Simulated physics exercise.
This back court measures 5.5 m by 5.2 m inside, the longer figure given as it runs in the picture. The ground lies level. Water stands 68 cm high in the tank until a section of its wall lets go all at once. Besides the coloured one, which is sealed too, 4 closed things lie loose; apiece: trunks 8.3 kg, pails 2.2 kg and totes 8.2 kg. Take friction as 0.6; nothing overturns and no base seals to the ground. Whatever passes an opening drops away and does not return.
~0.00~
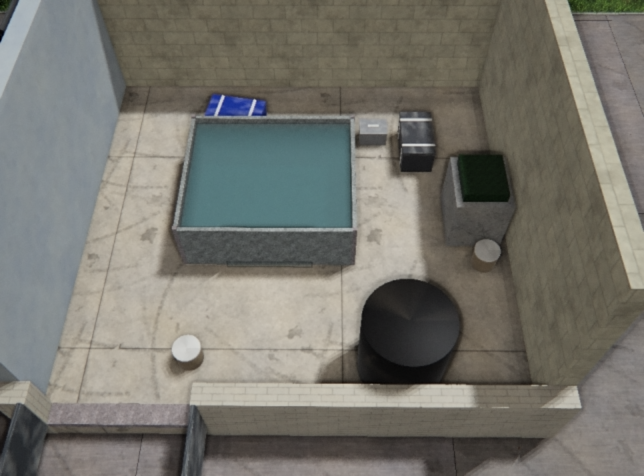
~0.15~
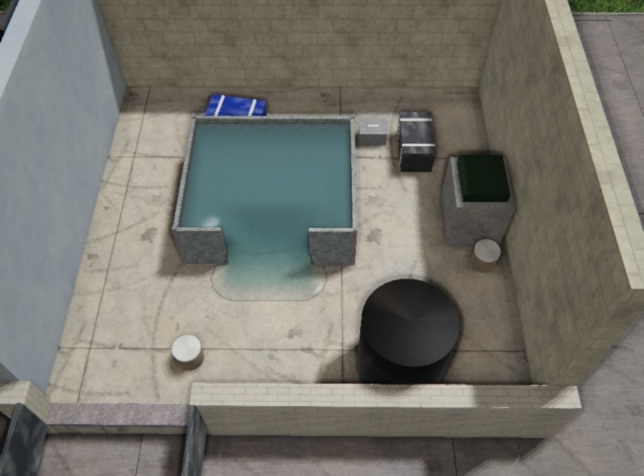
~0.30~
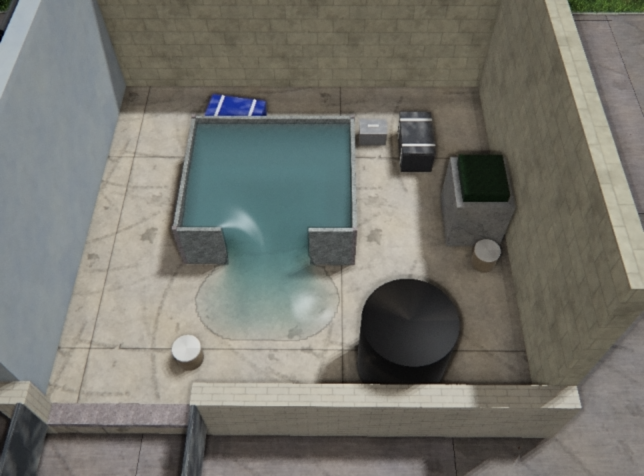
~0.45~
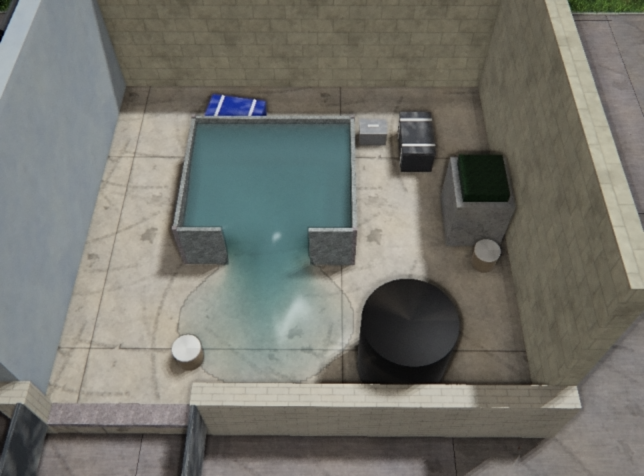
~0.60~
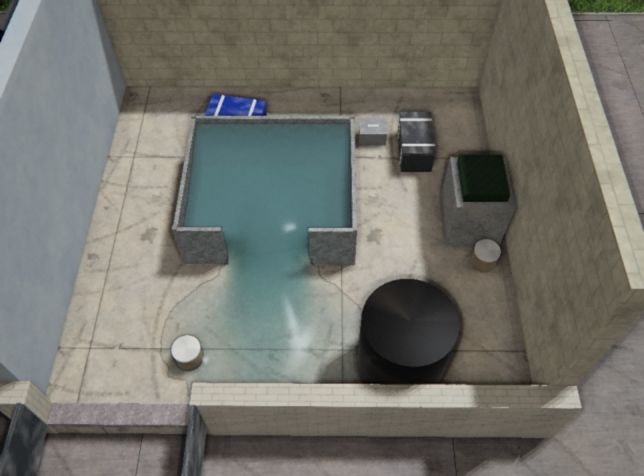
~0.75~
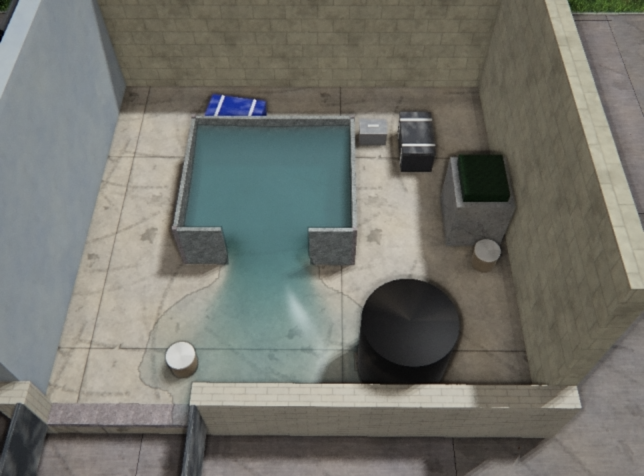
A square, stone-walled tank of blue-green water stands in a tan-walled courtyard, seen from high up by a still camera. A strapped blue case lies behind it, grey and black boxes and a green-topped block to the right, a black cylinder and pale pails nearer. The tank's front opens mid-side, and water spreads across the paving to the low front wall, nudging the left pail slightly.
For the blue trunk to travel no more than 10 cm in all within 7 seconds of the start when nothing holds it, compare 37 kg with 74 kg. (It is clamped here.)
For it, the lower weight is enough.
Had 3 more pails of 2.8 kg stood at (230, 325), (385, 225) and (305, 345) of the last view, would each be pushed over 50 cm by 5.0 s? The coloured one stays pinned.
In turn: Over, over, over.
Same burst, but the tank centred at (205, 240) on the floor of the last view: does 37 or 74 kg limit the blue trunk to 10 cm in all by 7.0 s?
In that case the lower weight is enough.
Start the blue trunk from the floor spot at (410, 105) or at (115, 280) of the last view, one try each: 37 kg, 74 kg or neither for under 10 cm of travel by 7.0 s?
In turn: The smaller is enough; only the larger holds.
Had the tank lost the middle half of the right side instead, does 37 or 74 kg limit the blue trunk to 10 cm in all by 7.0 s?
Then only the larger load is enough.
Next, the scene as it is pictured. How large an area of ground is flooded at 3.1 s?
About 16 m2.
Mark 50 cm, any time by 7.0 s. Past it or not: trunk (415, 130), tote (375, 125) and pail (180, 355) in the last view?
In that order: Past it, less, more.
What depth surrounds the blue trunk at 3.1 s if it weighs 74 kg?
About 0 cm.
After 1.4 s the blue trunk would be 0 cm from its start with 37 kg and 0 cm from its start with 74 kg; 0 cm of water round it then.
After 3.1 s the blue trunk would be 0 cm from its start with 37 kg and 0 cm from its start with 74 kg; 0 cm of water round it then.
After 4.9 s the blue trunk would be 0 cm from its start with 37 kg and 0 cm from its start with 74 kg; 1 cm of water round it then.
After 7.0 s the blue trunk would be 0 cm from its start with 37 kg and 0 cm from its start with 74 kg; 3 cm of water round it then.
